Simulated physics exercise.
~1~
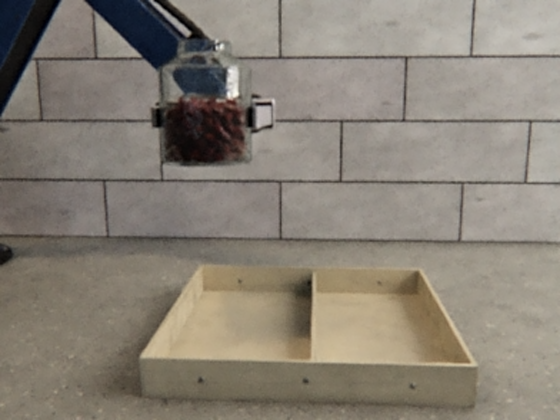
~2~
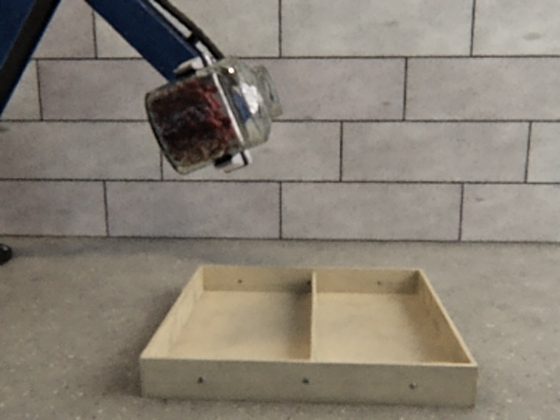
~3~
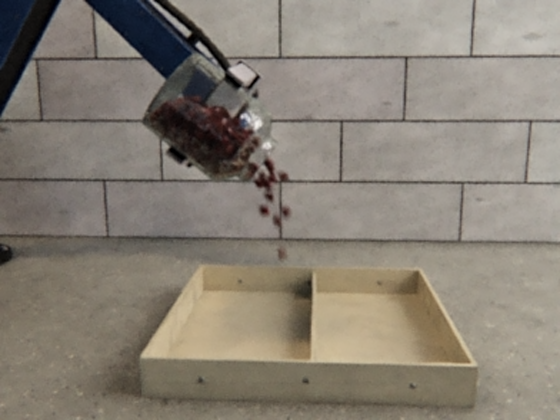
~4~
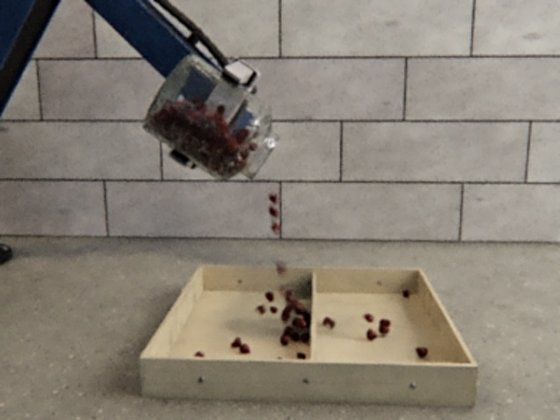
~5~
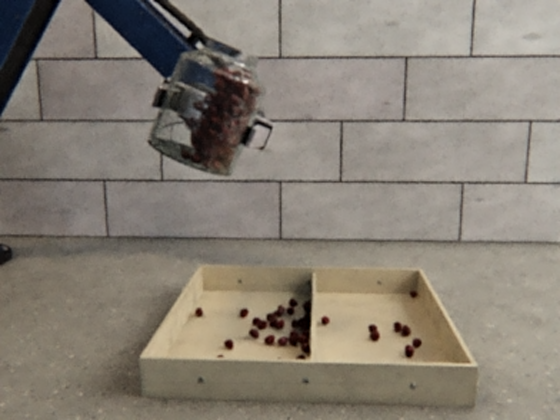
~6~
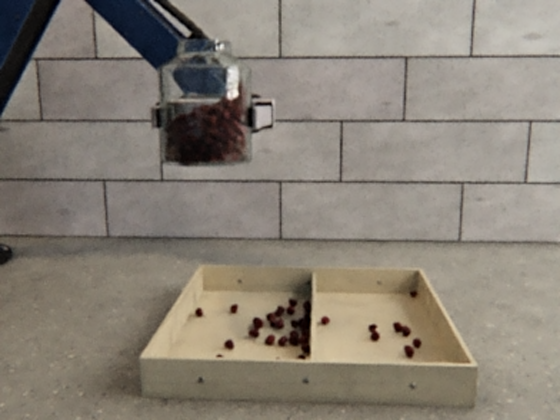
A glass jar part-filled with dark red beans hangs upright from a blue robot arm, above a shallow wooden tray split in two by a cross wall. The arm tips the jar over to the right, and beans slide toward its mouth. Once it tilts mouth-down, a stream of them drops into the tray, scattering on both sides of the divider. The flow thins to a trickle, and the jar swings back upright. It ends still holding most of its beans, with more of the spilled ones in the left compartment than the right.
